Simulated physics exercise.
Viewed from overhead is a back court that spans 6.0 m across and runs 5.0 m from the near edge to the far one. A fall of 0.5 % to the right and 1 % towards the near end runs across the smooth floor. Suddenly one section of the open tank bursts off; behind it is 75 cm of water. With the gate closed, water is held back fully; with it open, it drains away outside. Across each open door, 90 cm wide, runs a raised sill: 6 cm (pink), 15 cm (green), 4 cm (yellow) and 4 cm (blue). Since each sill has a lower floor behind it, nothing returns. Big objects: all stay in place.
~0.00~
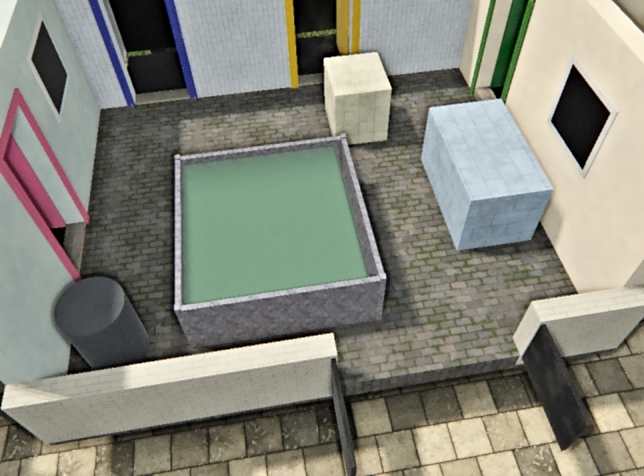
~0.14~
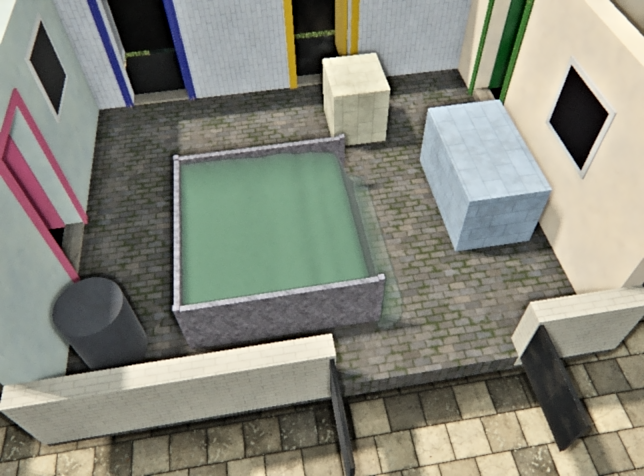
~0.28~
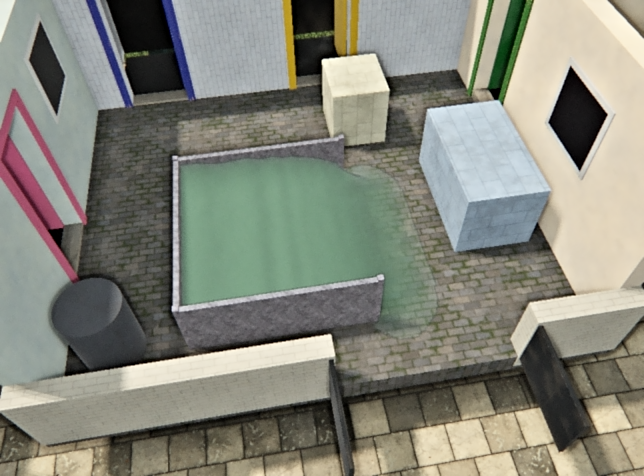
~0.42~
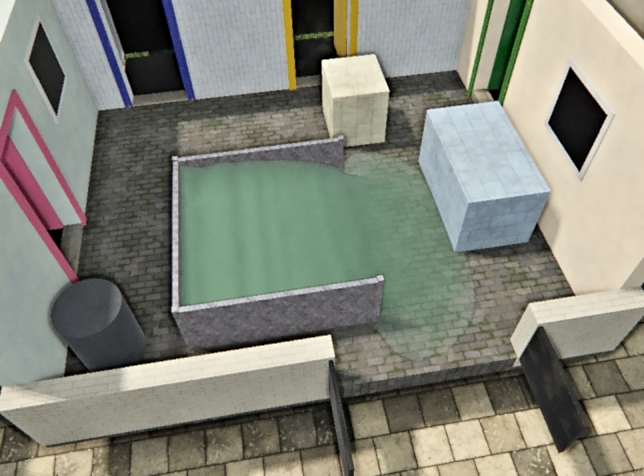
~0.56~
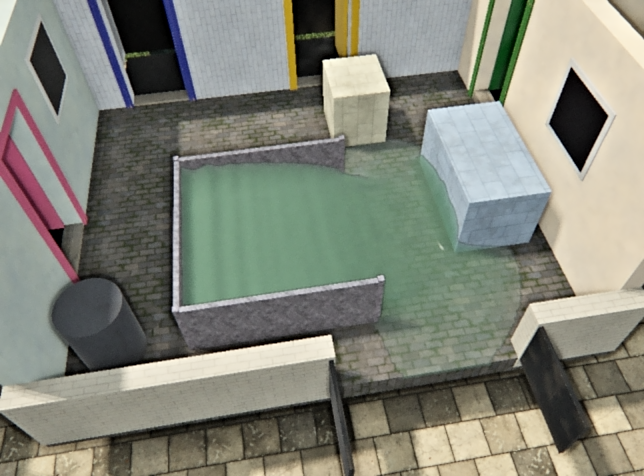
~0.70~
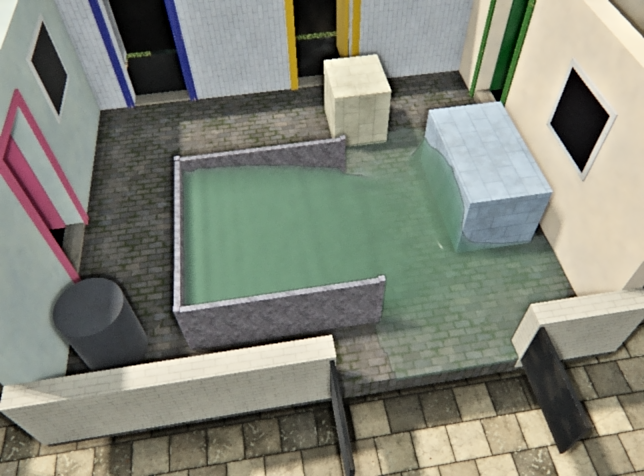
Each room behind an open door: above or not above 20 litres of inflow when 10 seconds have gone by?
As I see it, pink door: Falls short; green door: Tops the amount; yellow door: Tops the amount; blue door: Tops the amount.
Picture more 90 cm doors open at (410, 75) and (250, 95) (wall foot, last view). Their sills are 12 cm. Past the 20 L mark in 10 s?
In turn: Beyond it, short of it.
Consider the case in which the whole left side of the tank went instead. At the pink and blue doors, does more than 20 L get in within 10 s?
Lab note: Vs limit, pink door limit exceeded; blue door limit exceeded.
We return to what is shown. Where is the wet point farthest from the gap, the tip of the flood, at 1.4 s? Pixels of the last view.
Somewhere near pixel (450, 84).
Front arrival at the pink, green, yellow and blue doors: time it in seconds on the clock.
So, pink at 3.6 s, then green at 1.0 s, yellow at 2.0 s, and blue at 4.0 s.
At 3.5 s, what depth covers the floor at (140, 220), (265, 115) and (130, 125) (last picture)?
Close to 1, 3 and 0 centimetres.
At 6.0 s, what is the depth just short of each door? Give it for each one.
Depths in cm: Pink 4, green 14, yellow 8, blue 6.
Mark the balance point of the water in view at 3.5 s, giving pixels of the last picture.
The water's centre is around (374, 208).
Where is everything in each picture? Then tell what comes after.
The open tank at (271, 217) is whole and still, 75 cm deep, in the first picture.
Water pours out at (356, 232) and has run 1.2 m, to (381, 324); typically 9 cm deep outside, 75 cm at the open tank's back, in the second picture.
The front is at a hidden place, 1.4 m from the gap at (355, 234); 1.7 m2 of floor is under water; 75 cm left at the back of the open tank, in the third picture.
The front is at a hidden place, 1.7 m from the gap at (354, 236); 3.4 m2 of floor is under water; 74 cm left at the back of the open tank, in the fourth picture.
The front is at a hidden place, 2.1 m from the gap at (355, 236); 4.8 m2 of floor is under water; 66 cm left at the back of the open tank, in the fifth picture.
Water pours out at (356, 236) and has run 2.6 m, to (562, 272); typically 8 cm deep outside, 63 cm at the open tank's back, in the sixth picture.
After 1.4 s water covers 35 % of the floor and is deepest (63 cm) near (556, 332); pink door not reached, green door 5 cm at the sill, 0 L in, yellow door not reached, blue door not reached.
After 2.2 s water covers 45 % of the floor and is deepest (48 cm) near (585, 327); pink door not reached, green door 12 cm at the sill, 0 L in, yellow door 3 cm at the sill, 0 L in, blue door not reached.
After 3.5 s water covers 70 % of the floor and is deepest (28 cm) near (478, 118); pink door not reached, green door 22 cm at the sill, 28 L in, yellow door 6 cm at the sill, 0 L in, blue door not reached.
After 6.0 s water covers 85 % of the floor and is deepest (18 cm) near (457, 77); pink door 4 cm at the sill, 0 L in, green door 14 cm at the sill, 66 L in, yellow door 8 cm at the sill, 30 L in, blue door 6 cm at the sill, 8 L in.
After 10.0 s water covers 95 % of the floor and is deepest (14 cm) near (566, 288); pink door 6 cm at the sill, 2 L in, green door 7 cm at the sill, 66 L in, yellow door 4 cm at the sill, 45 L in, blue door 6 cm at the sill, 41 L in.
